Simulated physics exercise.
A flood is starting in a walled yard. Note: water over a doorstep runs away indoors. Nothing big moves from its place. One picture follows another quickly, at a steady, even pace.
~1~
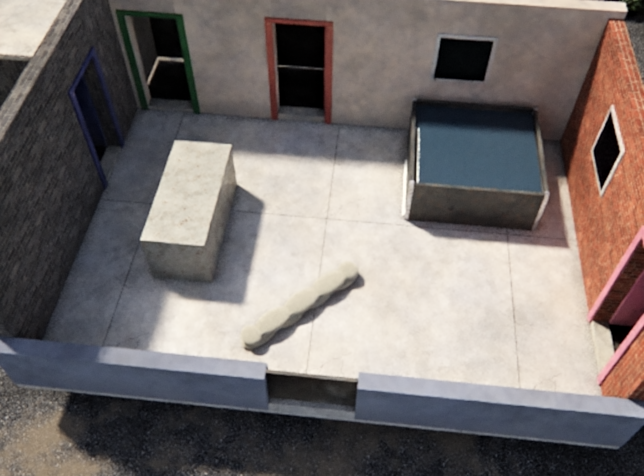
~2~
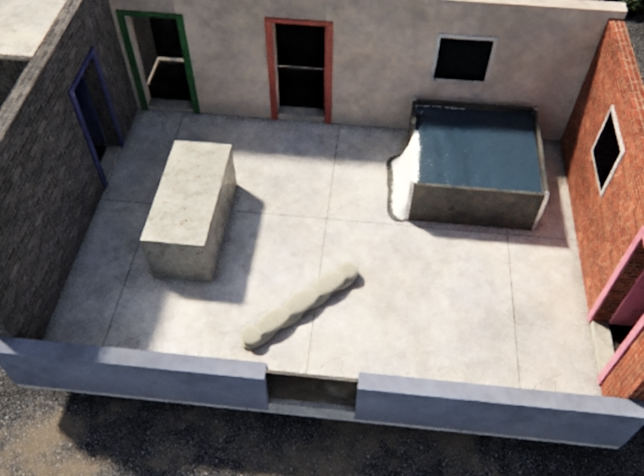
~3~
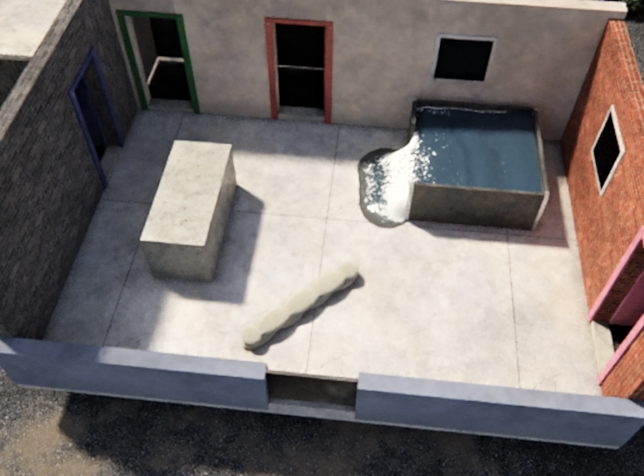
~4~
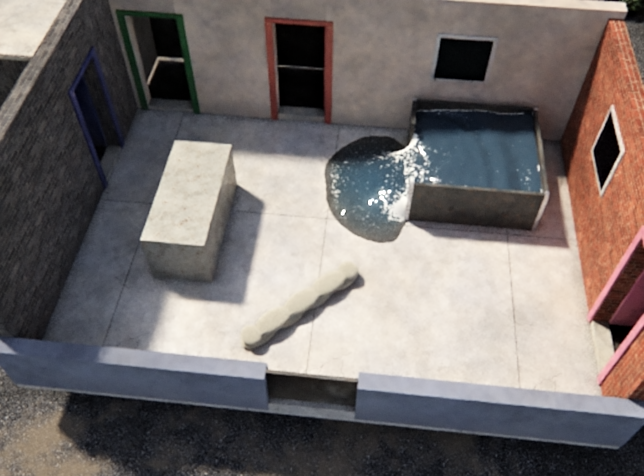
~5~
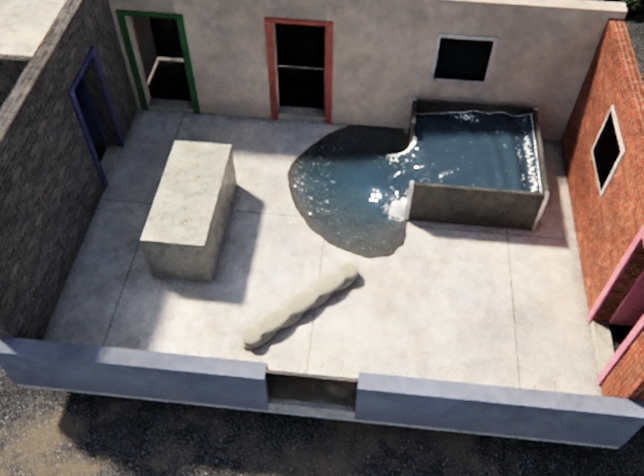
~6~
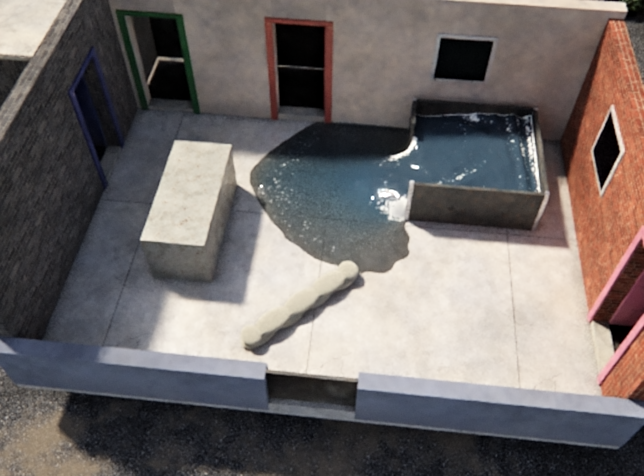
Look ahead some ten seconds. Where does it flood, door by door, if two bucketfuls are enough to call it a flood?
At the green door it floods; at the blue door it floods; at the red door it does not flood; at the pink door it does not flood.
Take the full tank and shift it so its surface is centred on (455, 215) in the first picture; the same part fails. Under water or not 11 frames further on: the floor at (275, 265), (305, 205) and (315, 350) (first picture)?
Readings in order: Flood; flood; flood.
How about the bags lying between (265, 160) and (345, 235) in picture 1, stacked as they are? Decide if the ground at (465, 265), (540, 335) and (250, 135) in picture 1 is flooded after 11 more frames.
First spot spared, second spared, third inundated.
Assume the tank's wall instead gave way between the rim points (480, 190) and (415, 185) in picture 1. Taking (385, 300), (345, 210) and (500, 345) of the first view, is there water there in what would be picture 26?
The first spot is soaked, the second spared and the third soaked.
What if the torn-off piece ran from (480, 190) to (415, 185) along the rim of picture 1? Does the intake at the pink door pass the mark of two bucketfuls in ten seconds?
Result for pink: It tops the limit.
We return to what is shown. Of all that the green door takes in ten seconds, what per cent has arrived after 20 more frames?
My estimate is close to 35 per cent.
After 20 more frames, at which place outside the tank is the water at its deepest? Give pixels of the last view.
It will be deepest around (138, 111).
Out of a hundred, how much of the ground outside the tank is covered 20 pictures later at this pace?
About 55 percent.
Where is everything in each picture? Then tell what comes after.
The first picture shows still water in the open tank at (476, 148).
In the second picture, water pours out at (411, 175) and has run to (402, 220).
In the third picture, the front is at (368, 158), out from the gap at (411, 177).
In the fourth picture, water pours out at (410, 179) and has run to (330, 167).
In the fifth picture, the front is at (297, 165), out from the gap at (410, 179).
In the sixth picture, water pours out at (410, 179) and has run to (256, 184).
A moment on, water covers 35 % of the floor; the green door not reached, the blue door wet at the sill, nothing in, the red door wet at the sill, nothing in, the pink door not reached.
Next, water covers 45 % of the floor; the green door wet at the sill, nothing in, the blue door over two buckets in, the red door wet at the sill, nothing in, the pink door not reached.
Then, water covers 55 % of the floor; the green door far over two buckets in, the blue door far over two buckets in, the red door under two buckets in, the pink door not reached.
Later, water covers 80 % of the floor; the green door far over two buckets in, the blue door far over two buckets in, the red door under two buckets in, the pink door not reached.
In the end, water covers 95 % of the floor; the green door far over two buckets in, the blue door far over two buckets in, the red door under two buckets in, the pink door wet at the sill, nothing in.
